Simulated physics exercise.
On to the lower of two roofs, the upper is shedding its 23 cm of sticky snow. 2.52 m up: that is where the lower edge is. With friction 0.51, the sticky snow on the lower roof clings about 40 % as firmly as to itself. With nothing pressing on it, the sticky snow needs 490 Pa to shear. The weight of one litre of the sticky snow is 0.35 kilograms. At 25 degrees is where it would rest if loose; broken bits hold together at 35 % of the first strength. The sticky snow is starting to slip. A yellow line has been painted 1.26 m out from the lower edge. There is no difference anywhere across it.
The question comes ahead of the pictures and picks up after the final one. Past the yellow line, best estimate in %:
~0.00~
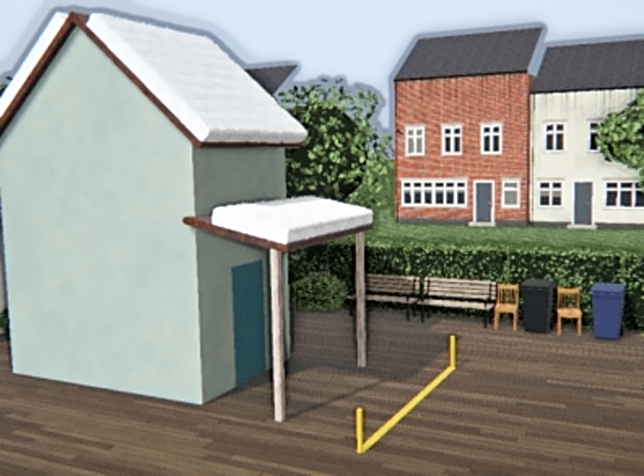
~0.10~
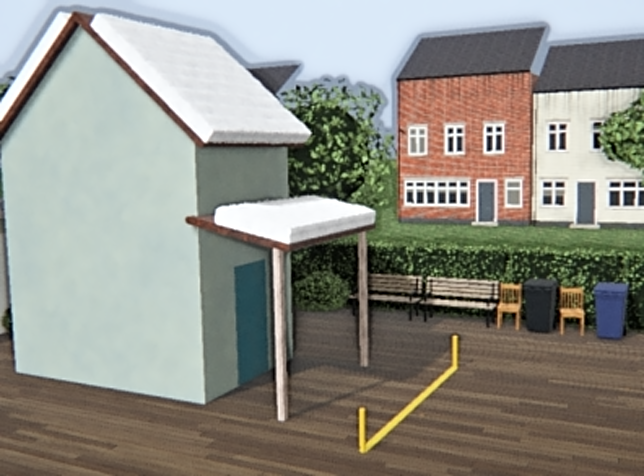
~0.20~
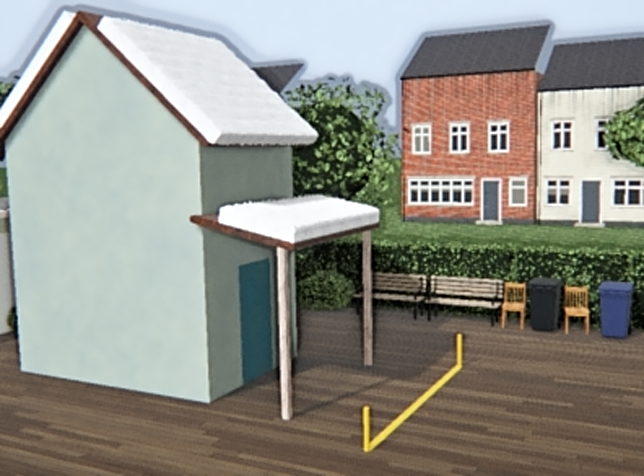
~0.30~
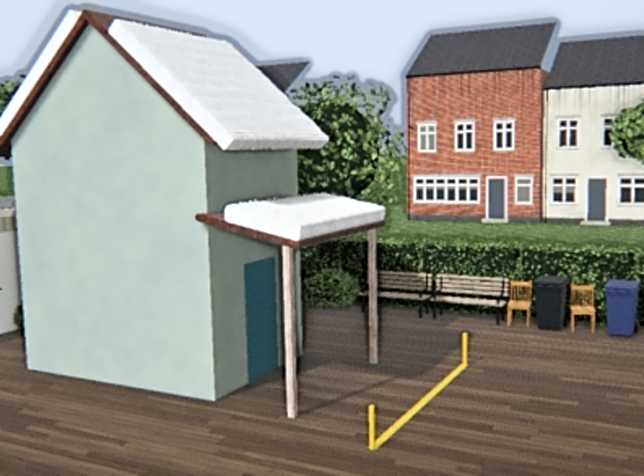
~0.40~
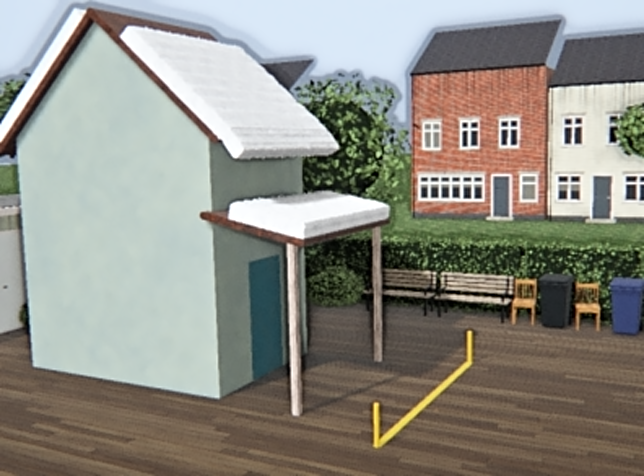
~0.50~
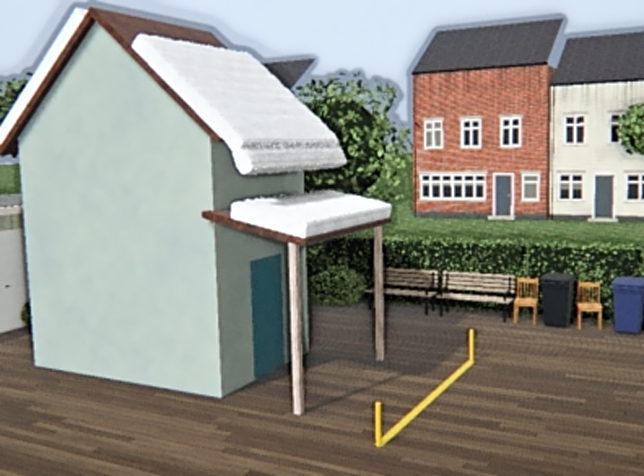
59 %.
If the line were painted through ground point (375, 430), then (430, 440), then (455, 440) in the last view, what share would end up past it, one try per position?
In order, some 65, 45 and 35 percent would end past it.
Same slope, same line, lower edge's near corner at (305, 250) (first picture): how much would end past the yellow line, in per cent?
That would come to roughly 55 %.
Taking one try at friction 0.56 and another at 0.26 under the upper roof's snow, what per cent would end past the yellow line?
I'd say 35 %, followed by 55 %.
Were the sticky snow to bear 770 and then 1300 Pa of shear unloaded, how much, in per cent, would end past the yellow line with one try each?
The two runs give near 55 % and near 40 % respectively.
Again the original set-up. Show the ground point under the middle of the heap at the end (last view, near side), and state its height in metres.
Middle near (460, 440); height roughly 0.3 m.
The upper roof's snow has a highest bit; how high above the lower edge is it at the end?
Roughly 0.5 m.
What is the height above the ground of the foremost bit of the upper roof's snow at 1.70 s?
Somewhere around 0.0 metres, I'd say.
After 1.05 s, none is below the lower edge and 0 % is past the line.
After 1.70 s, 69 % is below the lower edge and 52 % is past the line.
After 2.35 s, 70 % is below the lower edge and 59 % is past the line.
After 3.00 s, 70 % is below the lower edge and 59 % is past the line.
After 3.10 s, at the end, 70 % is below the lower edge and 59 % is past the line.
